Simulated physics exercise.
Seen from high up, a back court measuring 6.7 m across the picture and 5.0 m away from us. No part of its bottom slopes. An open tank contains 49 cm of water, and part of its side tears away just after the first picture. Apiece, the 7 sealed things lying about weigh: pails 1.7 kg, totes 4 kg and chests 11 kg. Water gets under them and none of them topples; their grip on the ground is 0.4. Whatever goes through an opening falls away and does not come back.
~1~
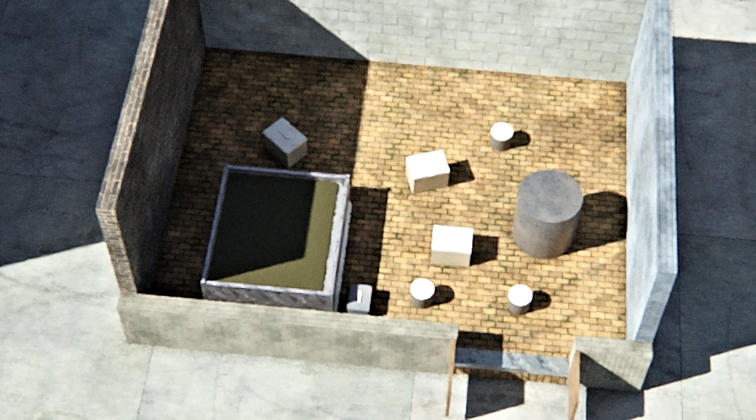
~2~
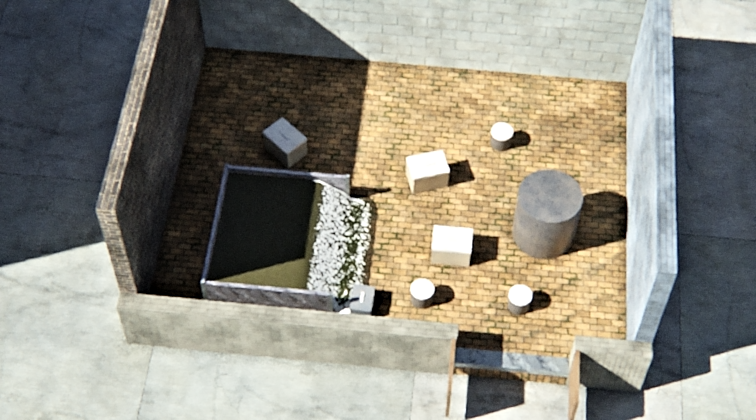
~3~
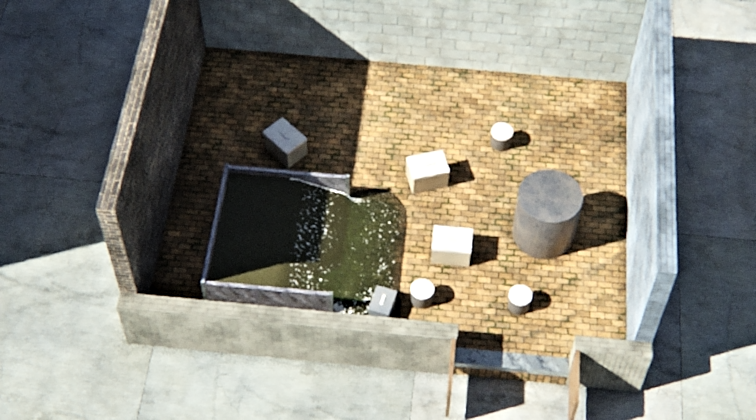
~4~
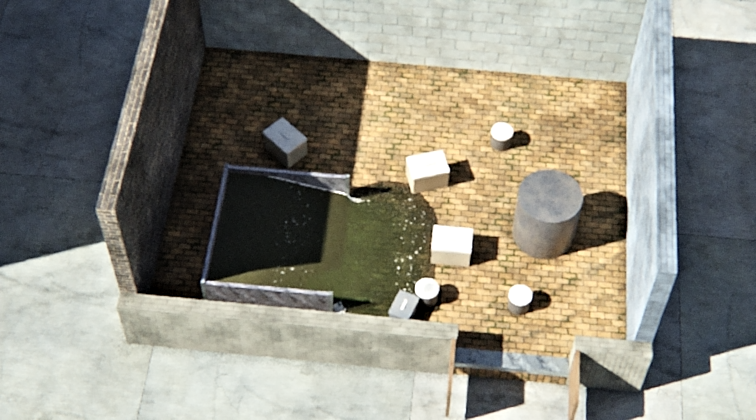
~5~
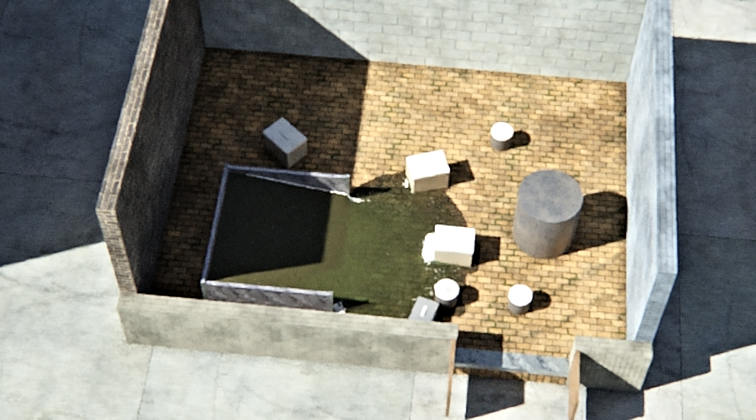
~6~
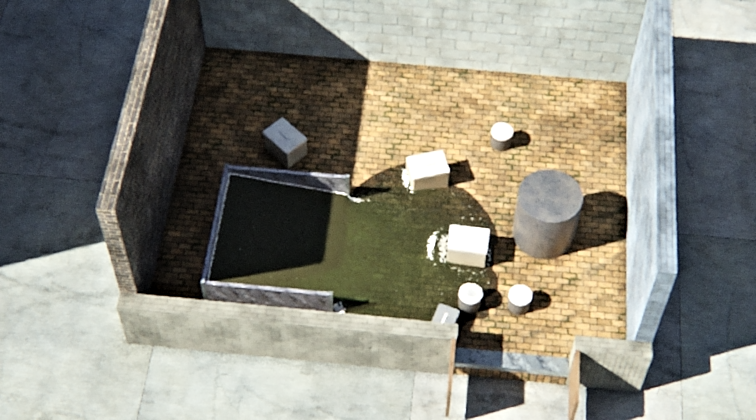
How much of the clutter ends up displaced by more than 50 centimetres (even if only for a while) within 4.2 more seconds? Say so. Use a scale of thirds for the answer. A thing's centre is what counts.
On that scale: Two thirds or more.
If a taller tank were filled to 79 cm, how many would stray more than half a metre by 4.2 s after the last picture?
Count under that change: 6.
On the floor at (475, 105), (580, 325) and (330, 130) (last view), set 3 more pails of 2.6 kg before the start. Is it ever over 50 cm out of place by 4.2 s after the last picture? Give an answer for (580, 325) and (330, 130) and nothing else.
Taking them in turn, the first is above the mark and the second below the mark.
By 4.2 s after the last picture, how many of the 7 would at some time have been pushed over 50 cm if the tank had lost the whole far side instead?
The answer then is 2.
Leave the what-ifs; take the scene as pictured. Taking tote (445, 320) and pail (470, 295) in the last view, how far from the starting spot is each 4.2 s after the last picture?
In turn: Gone out, washed out.
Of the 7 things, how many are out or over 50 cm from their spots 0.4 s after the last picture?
3.
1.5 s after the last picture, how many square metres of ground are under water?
Roughly 19 m2.
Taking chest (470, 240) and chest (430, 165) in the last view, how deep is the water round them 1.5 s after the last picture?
I'd put it at 10 cm and 3 cm respectively.
Then, 0.4 s after the last picture 3 of 7 are over 50 cm from their spots; 0 afloat.
Then, 1.5 s after the last picture 5 of 7 are over 50 cm from their spots; 3 afloat.
Then, 2.8 s after the last picture 6 of 7 are over 50 cm from their spots; 4 afloat.
Then, 4.2 s after the last picture 6 of 7 are over 50 cm from their spots, and 6 have been at some point; 4 afloat.
